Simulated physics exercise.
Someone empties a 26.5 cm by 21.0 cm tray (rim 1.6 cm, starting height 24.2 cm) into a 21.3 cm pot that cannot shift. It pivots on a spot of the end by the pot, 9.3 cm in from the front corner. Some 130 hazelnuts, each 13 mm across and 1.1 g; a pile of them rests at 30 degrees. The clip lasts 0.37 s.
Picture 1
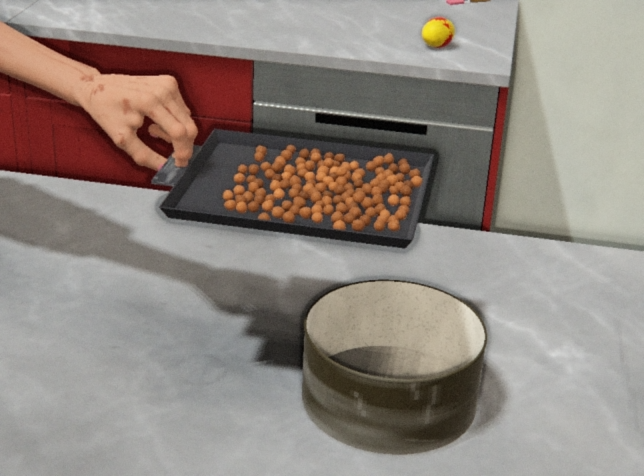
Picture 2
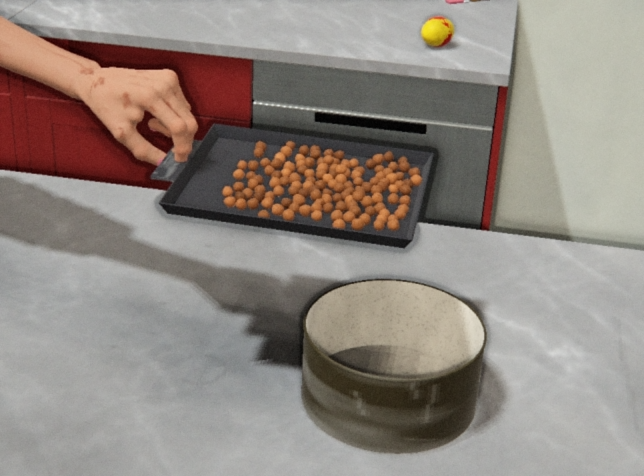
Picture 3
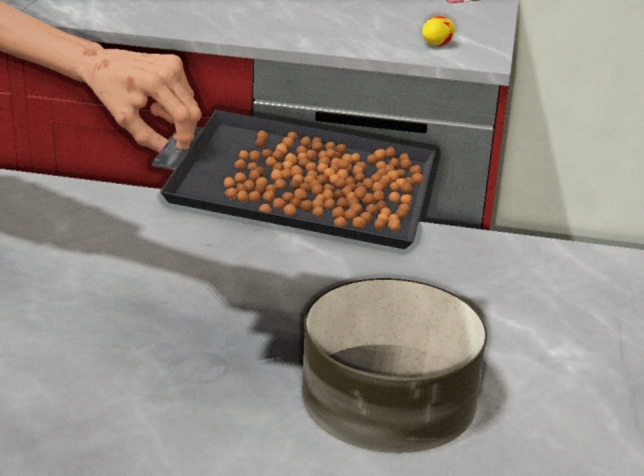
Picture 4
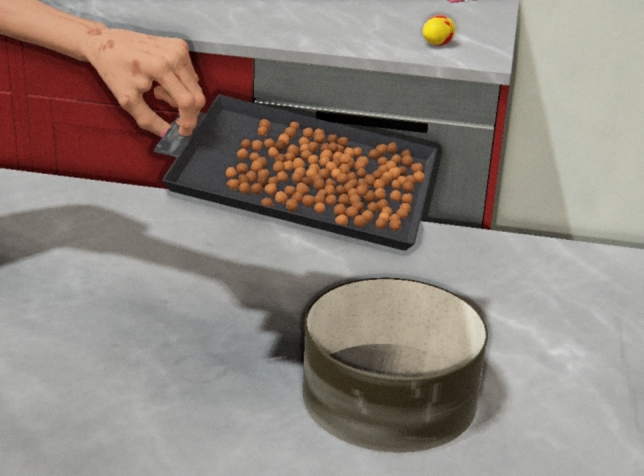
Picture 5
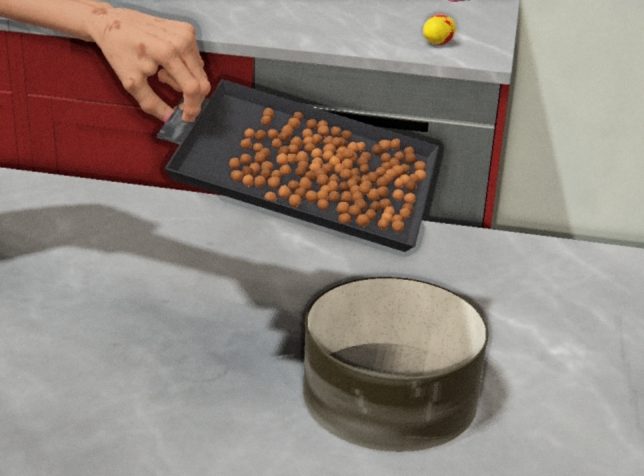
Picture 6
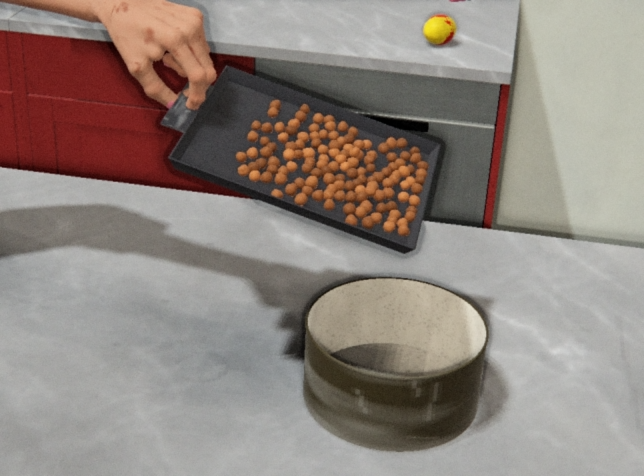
A hand lifts the left end of a dark tray of hazelnuts, slanting it rightward.
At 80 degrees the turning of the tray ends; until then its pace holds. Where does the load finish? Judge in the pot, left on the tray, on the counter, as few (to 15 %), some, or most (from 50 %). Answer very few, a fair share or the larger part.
Pot the larger part, tray very few, counter very few.
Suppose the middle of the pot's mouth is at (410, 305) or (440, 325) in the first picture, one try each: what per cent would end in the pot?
Some 55 and 90 per cent.
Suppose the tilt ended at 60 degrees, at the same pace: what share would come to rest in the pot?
Then about 85 per cent.
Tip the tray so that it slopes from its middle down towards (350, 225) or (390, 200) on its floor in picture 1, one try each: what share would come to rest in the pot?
Some 95 and 60 per cent.
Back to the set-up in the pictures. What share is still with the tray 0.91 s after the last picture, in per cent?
Roughly 60 per cent.
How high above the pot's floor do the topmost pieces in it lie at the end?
Some 3.0 cm.
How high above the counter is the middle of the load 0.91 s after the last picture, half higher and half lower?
Some 24 cm.
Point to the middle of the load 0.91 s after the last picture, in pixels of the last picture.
Near (421, 231).
Then, 0.55 s after the last picture, tilt 47 degrees; the tray holds 95 %, the pot 0 %.
Then, 0.91 s after the last picture, tilt 67 degrees; the tray holds 60 %, the pot 15 %.
Then, 1.37 s after the last picture, tilt 80 degrees; the tray holds 0 %, the pot 95 %.
In the end, pot 95 %, tray 0 %, counter 5 %.
